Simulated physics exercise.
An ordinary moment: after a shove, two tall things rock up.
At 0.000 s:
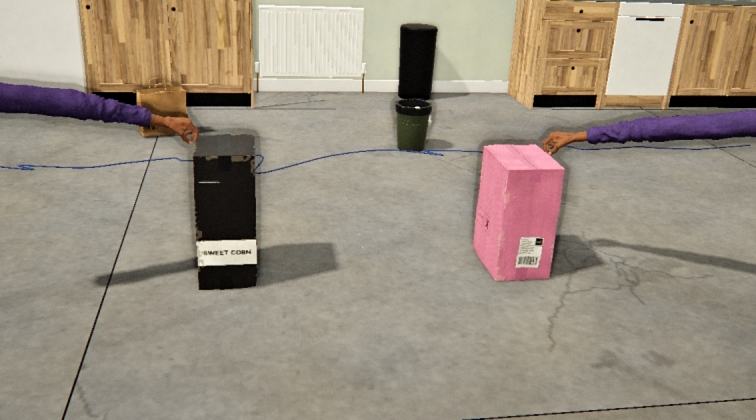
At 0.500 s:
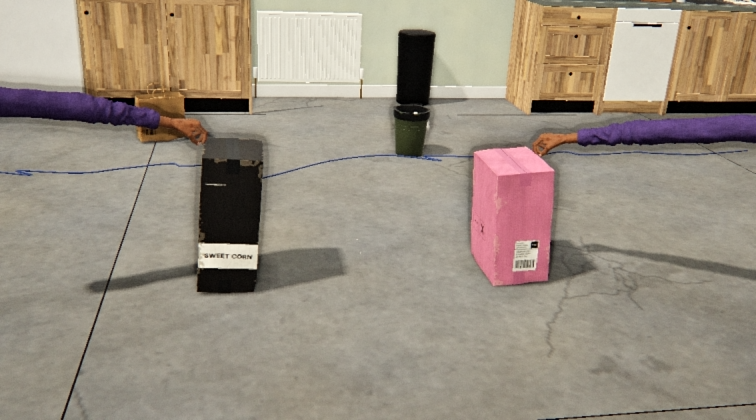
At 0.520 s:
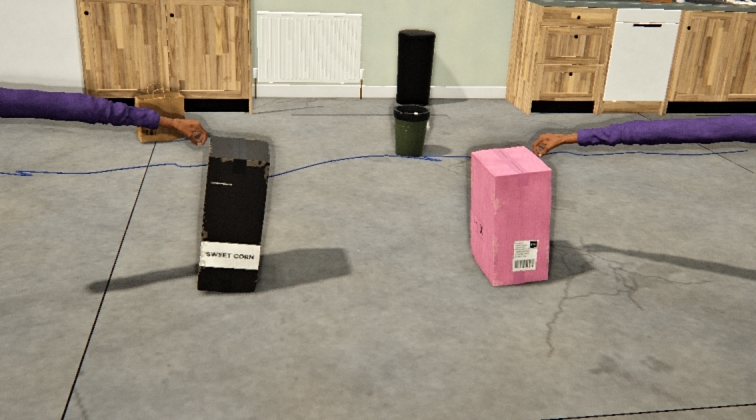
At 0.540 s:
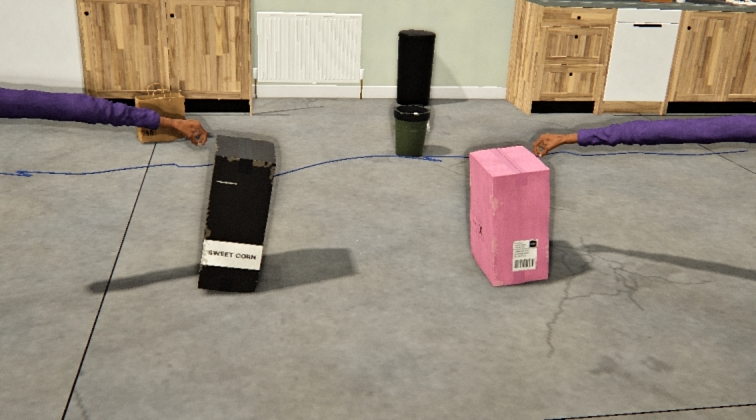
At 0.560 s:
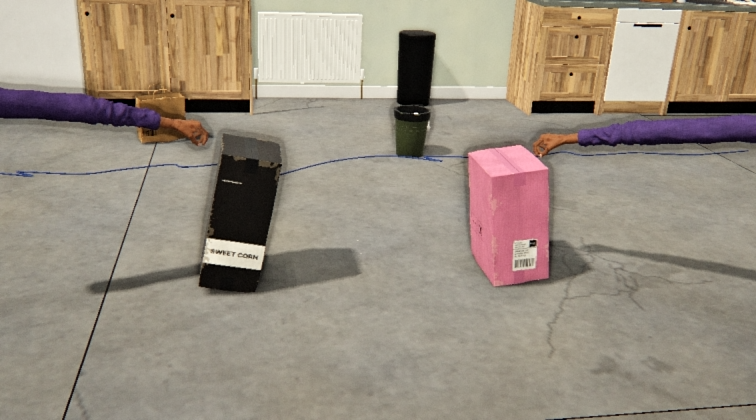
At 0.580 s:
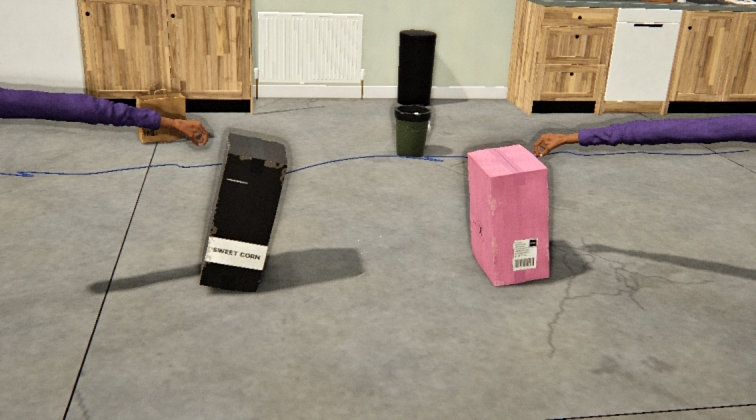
In a kitchen, two purple-sleeved arms push a black box and a pink parcel, the boxes tilting inward, the black one further.
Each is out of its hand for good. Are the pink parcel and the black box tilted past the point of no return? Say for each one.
Finally the pink parcel stays upright, while the black box tumbles over.
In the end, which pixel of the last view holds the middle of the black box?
(327, 251), roughly.
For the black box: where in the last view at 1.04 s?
Near (302, 225).
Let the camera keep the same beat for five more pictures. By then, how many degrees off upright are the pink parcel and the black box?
At that point the first is 8° off upright and the second 20°.
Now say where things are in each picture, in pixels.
Pink parcel (516, 211) upright; black box (227, 211) upright, in the first picture.
Pink parcel (510, 215) 4° off upright; black box (230, 215) 4° off upright, in the second picture.
Pink parcel (509, 215) 6° off upright; black box (233, 214) 7° off upright, in the third picture.
Pink parcel (508, 215) 7° off upright; black box (236, 214) 9° off upright, in the fourth picture.
Pink parcel (507, 214) 8° off upright; black box (239, 213) 11° off upright, in the fifth picture.
Pink parcel (507, 214) 8° off upright; black box (243, 213) 13° off upright, in the sixth picture.
After 0.82 s, pink parcel upright near (516, 217); black box 33° off upright near (269, 212).
After 1.04 s, pink parcel upright near (515, 217); black box 61° off upright near (302, 225).
In the end (1.7 s), the pink parcel returns to its base, near (515, 217); the black box goes down on its side, near (327, 252).
